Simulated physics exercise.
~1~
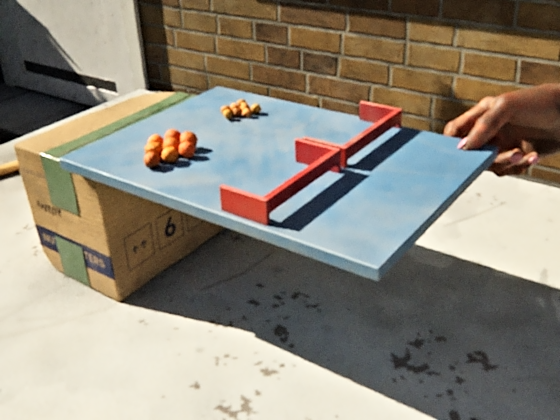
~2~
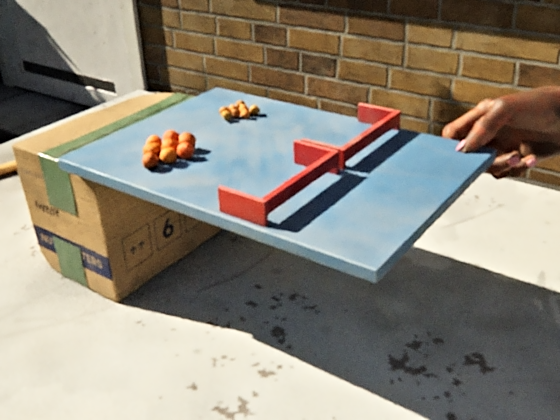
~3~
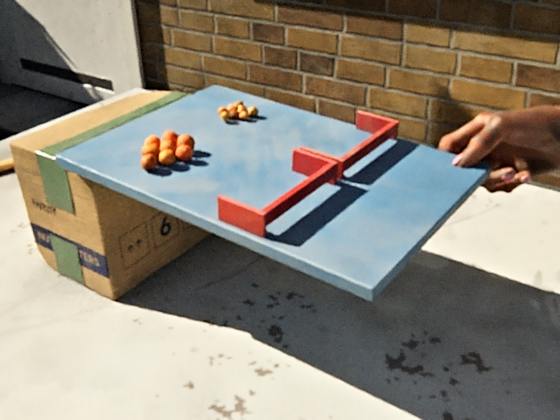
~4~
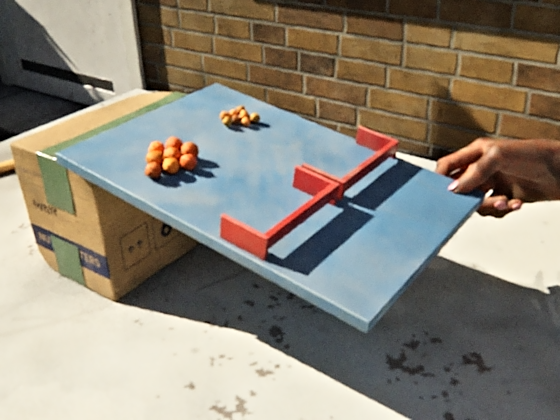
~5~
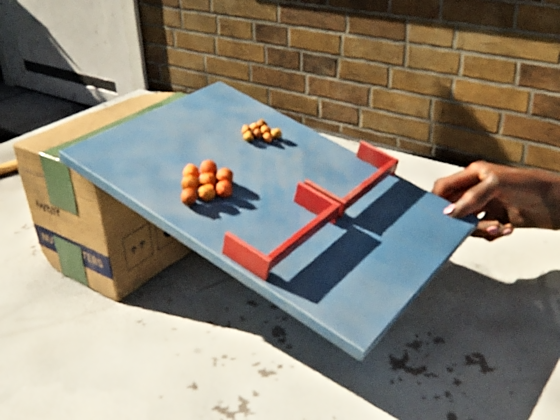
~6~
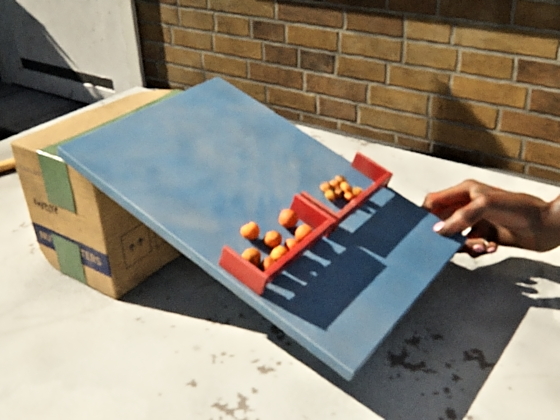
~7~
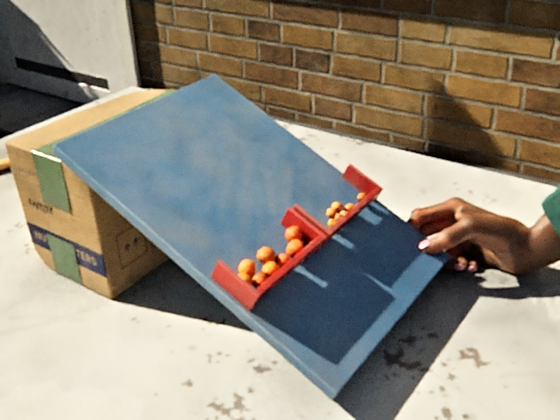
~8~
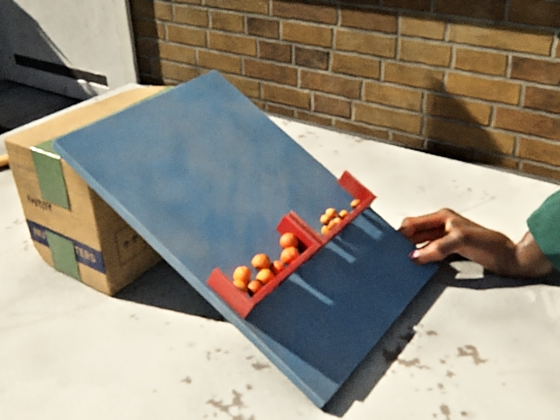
On a pale outdoor surface beside a brick wall, a hand steadily lowered one end of a blue board propped on a cardboard box, until two clusters of small orange balls rolled down the slope and ended up gathered behind red gates.
